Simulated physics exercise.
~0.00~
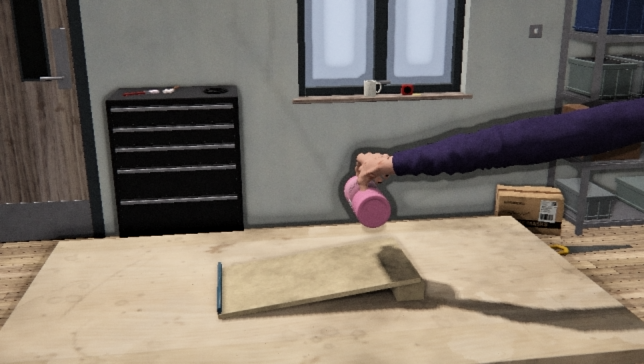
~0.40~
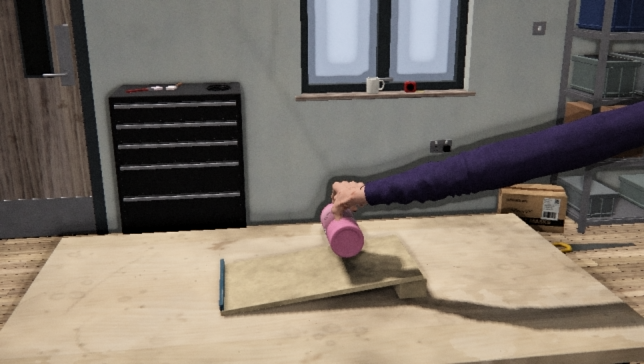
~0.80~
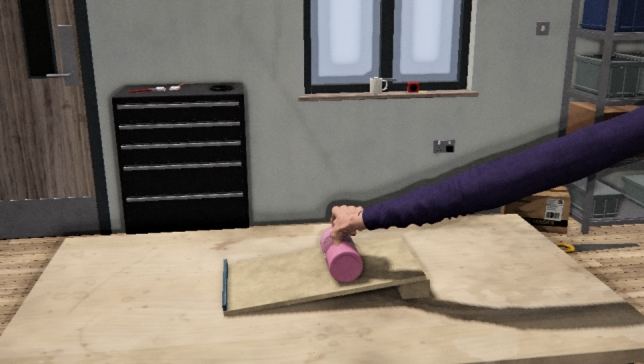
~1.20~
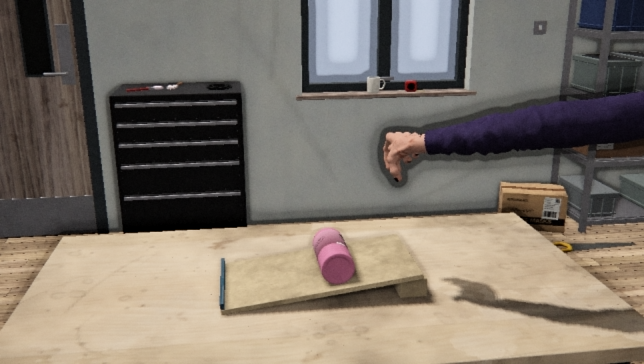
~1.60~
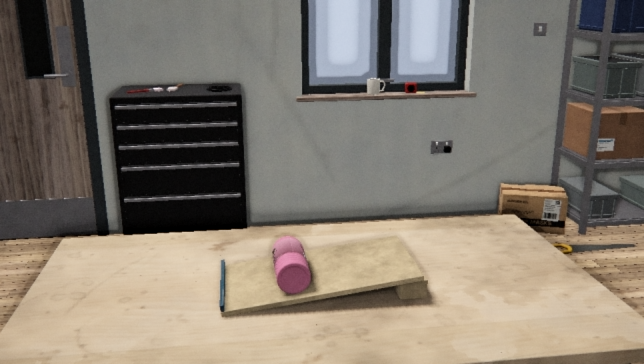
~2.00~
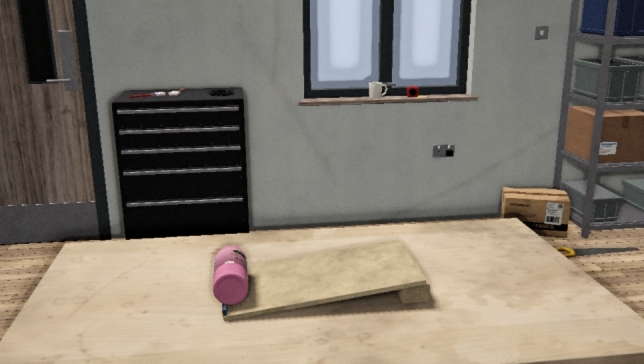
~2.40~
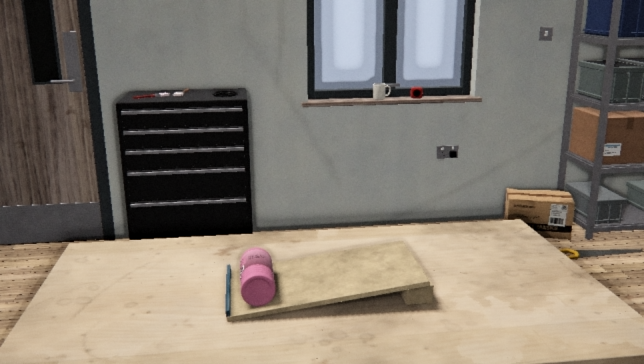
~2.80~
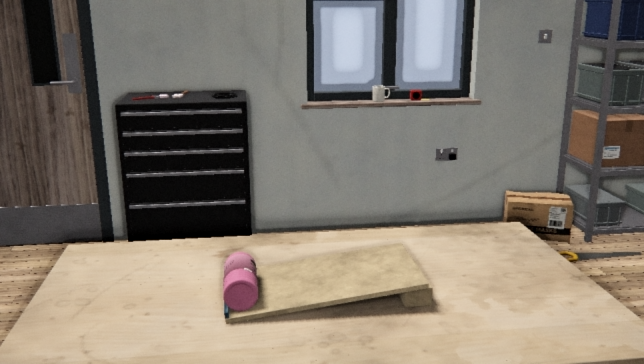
A pink bottle, released by a hand, rolls down a sloping board and rocks near its bottom.
